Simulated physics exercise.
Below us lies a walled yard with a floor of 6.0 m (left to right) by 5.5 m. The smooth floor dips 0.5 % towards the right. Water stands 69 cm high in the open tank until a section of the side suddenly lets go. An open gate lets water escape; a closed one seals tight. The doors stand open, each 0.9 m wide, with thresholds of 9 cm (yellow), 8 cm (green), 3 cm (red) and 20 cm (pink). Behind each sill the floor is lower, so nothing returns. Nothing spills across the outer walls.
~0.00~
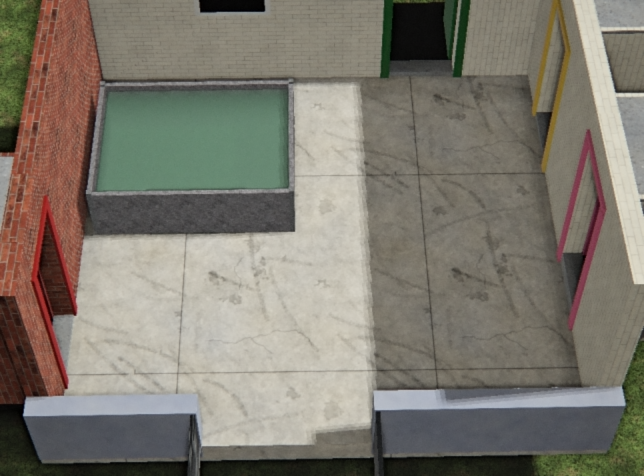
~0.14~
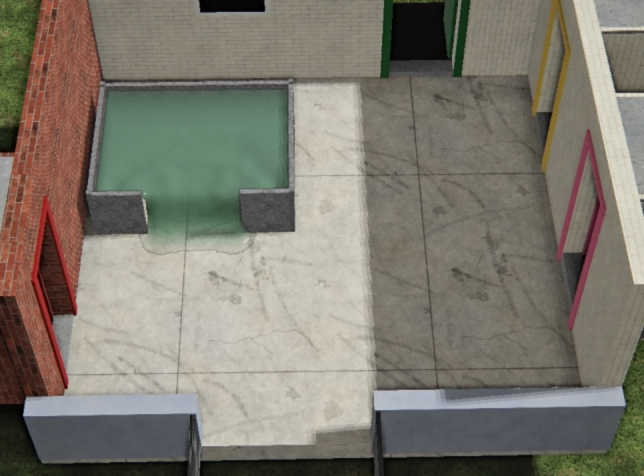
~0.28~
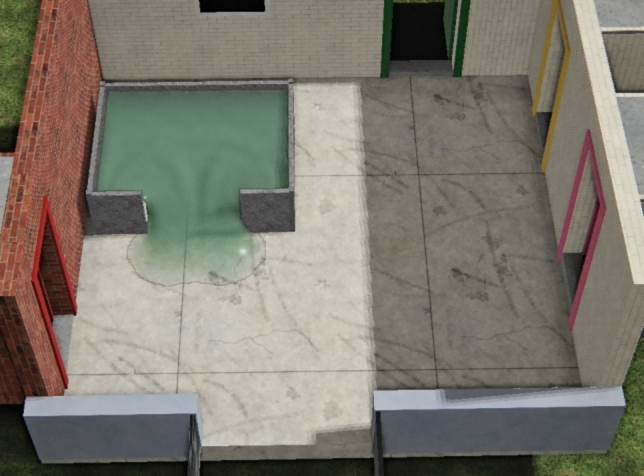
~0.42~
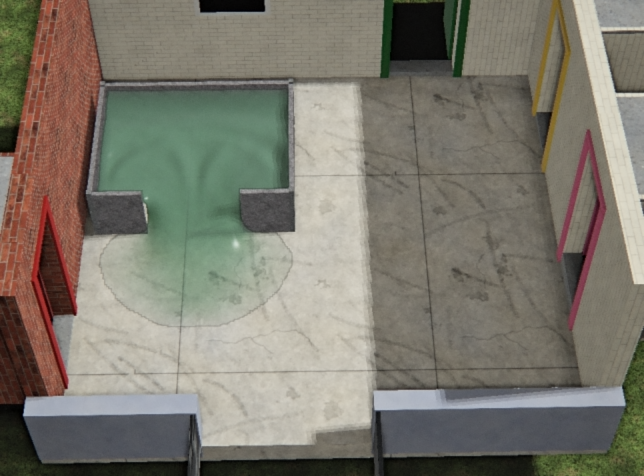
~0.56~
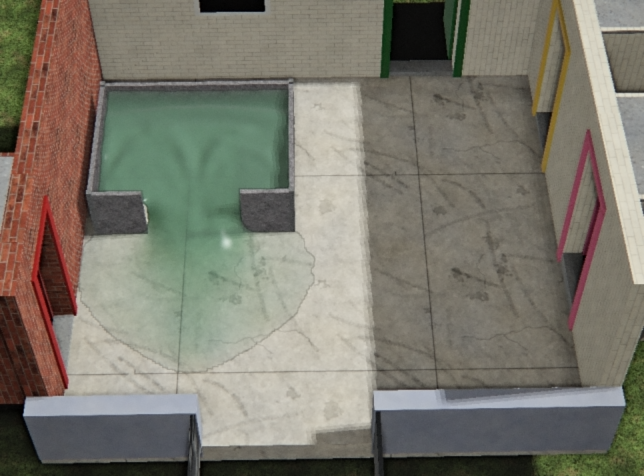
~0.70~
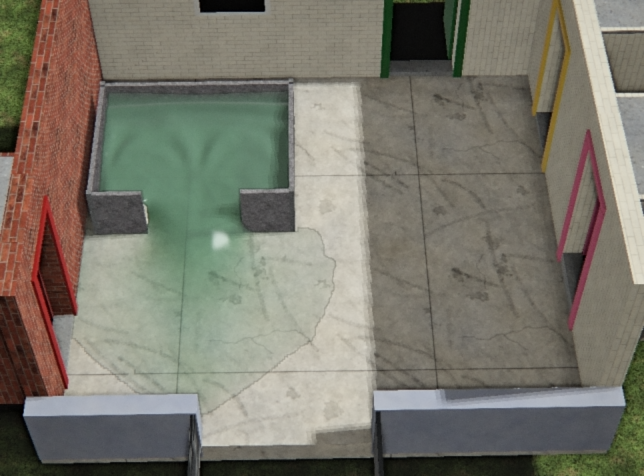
Green water pouring through a gap in the front of a raised tank, spreading across the pale floor of a walled yard.
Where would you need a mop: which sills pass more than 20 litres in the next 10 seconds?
Door by door: At the yellow door it stays under the limit; at the green door it keeps below the limit; at the red door it passes the limit; at the pink door it does not reach the limit.
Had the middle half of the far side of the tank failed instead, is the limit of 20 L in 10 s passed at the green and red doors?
Against that limit: Green below, red below.
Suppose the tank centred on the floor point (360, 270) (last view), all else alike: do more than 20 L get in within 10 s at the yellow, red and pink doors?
Against that limit: Yellow under, red not over, pink not over.
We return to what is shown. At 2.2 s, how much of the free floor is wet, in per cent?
Some 40 per cent of it.
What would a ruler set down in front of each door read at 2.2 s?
Depths in cm: Yellow 0, green 0, red 17, pink 0.
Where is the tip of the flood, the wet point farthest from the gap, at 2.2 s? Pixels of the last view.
At about (493, 422).
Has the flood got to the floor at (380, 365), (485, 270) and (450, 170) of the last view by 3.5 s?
In turn: Wet, not reached, still dry.
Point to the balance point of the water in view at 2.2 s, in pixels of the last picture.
Around (198, 244).
After 1.4 s water covers 35 % of the floor and is deepest (48 cm) near (61, 429); yellow door not reached, green door not reached, red door 12 cm at the sill, 6 L in, pink door not reached.
After 2.2 s water covers 40 % of the floor and is deepest (36 cm) near (175, 413); yellow door not reached, green door not reached, red door 17 cm at the sill, 56 L in, pink door not reached.
After 3.5 s water covers 40 % of the floor and is deepest (23 cm) near (200, 238); yellow door not reached, green door not reached, red door 17 cm at the sill, 186 L in, pink door not reached.
After 6.0 s water covers 55 % of the floor and is deepest (14 cm) near (147, 360); yellow door 1 cm at the sill, 0 L in, green door not reached, red door 12 cm at the sill, 332 L in, pink door 6 cm at the sill, 0 L in.
After 10.0 s water covers 80 % of the floor and is deepest (9 cm) near (556, 421); yellow door 3 cm at the sill, 0 L in, green door 5 cm at the sill, 0 L in, red door 7 cm at the sill, 416 L in, pink door 6 cm at the sill, 0 L in.
